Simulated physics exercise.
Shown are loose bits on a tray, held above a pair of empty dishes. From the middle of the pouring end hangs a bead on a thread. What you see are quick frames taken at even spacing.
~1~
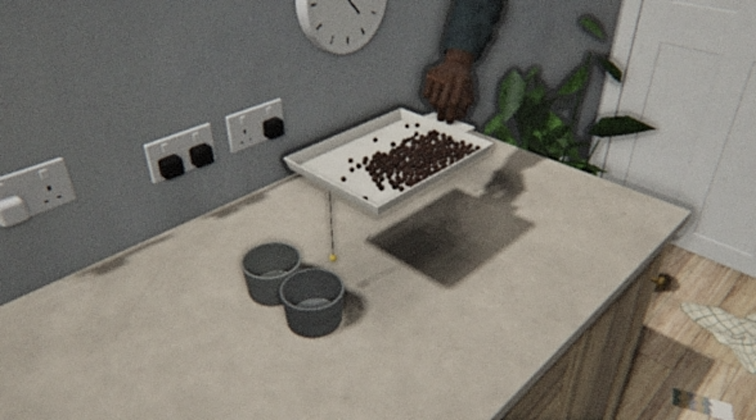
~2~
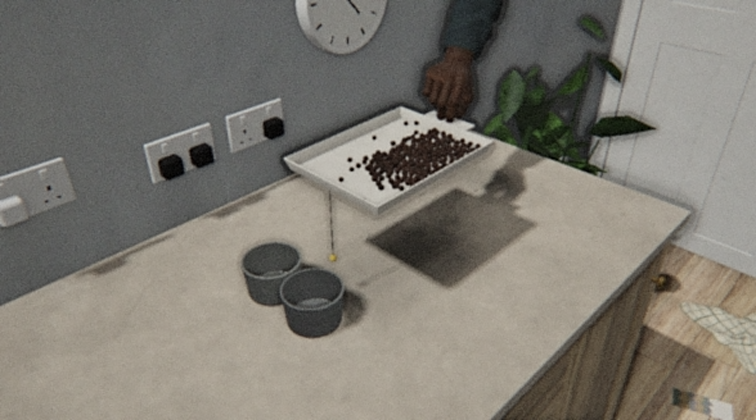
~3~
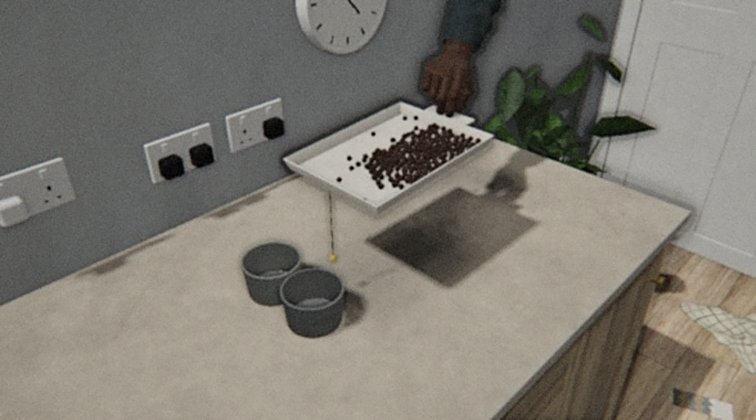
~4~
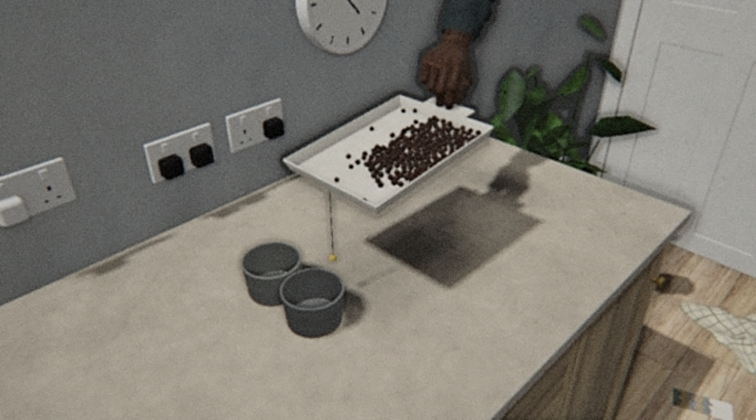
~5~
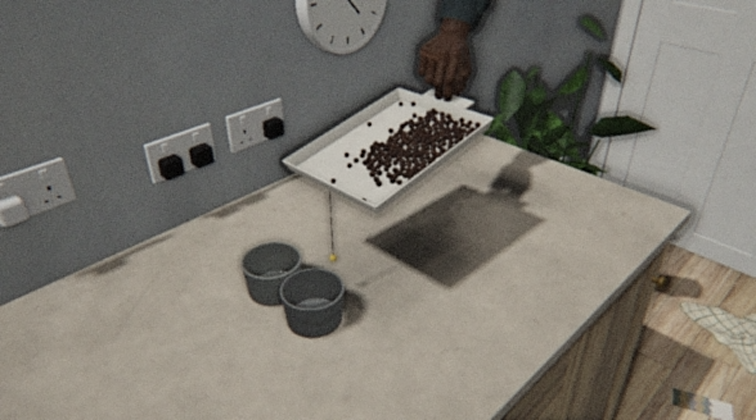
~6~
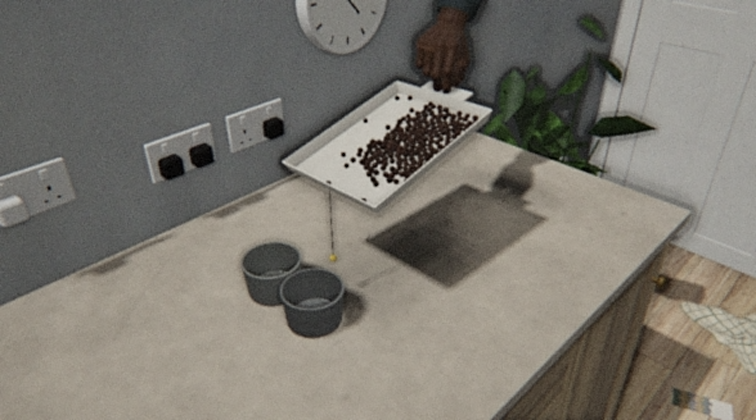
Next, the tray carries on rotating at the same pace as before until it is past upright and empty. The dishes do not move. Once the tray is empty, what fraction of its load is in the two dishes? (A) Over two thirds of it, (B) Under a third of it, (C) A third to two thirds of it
Over two thirds of it (A).
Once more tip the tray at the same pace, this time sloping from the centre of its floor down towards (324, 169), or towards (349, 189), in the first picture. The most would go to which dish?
First spot: The leftmost dish, second spot: The rightmost dish.
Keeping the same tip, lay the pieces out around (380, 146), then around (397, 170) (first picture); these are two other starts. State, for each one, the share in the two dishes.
Estimate: 90 % first, 80 % second.
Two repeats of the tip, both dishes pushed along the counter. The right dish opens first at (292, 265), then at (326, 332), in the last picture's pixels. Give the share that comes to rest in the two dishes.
Around 60 and around 10 per cent, in that order.
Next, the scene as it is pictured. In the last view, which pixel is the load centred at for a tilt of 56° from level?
I'd put the middle of the pieces at roughly (324, 179).
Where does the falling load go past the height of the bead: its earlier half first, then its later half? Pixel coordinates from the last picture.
The opening part goes through (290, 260); what follows goes through (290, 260).
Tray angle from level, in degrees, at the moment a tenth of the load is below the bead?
Tilt: Around 50 degrees.
Just after the last frame, tray tipped steeply; the larger part on the tray; about a tenth in the right dish; about a tenth in the left dish; just a few outside both; about a tenth in the air.
A moment on, tray tipped right over; just a few on the tray; roughly a third in the right dish; roughly a third in the left dish; about a tenth outside both; about a tenth in the air.
Further on, tray tipped past a quarter turn; roughly a third in the right dish; roughly half in the left dish; roughly a quarter outside both.
When it is over, tray tipped past a quarter turn; roughly a third in the right dish; roughly half in the left dish; roughly a quarter outside both.
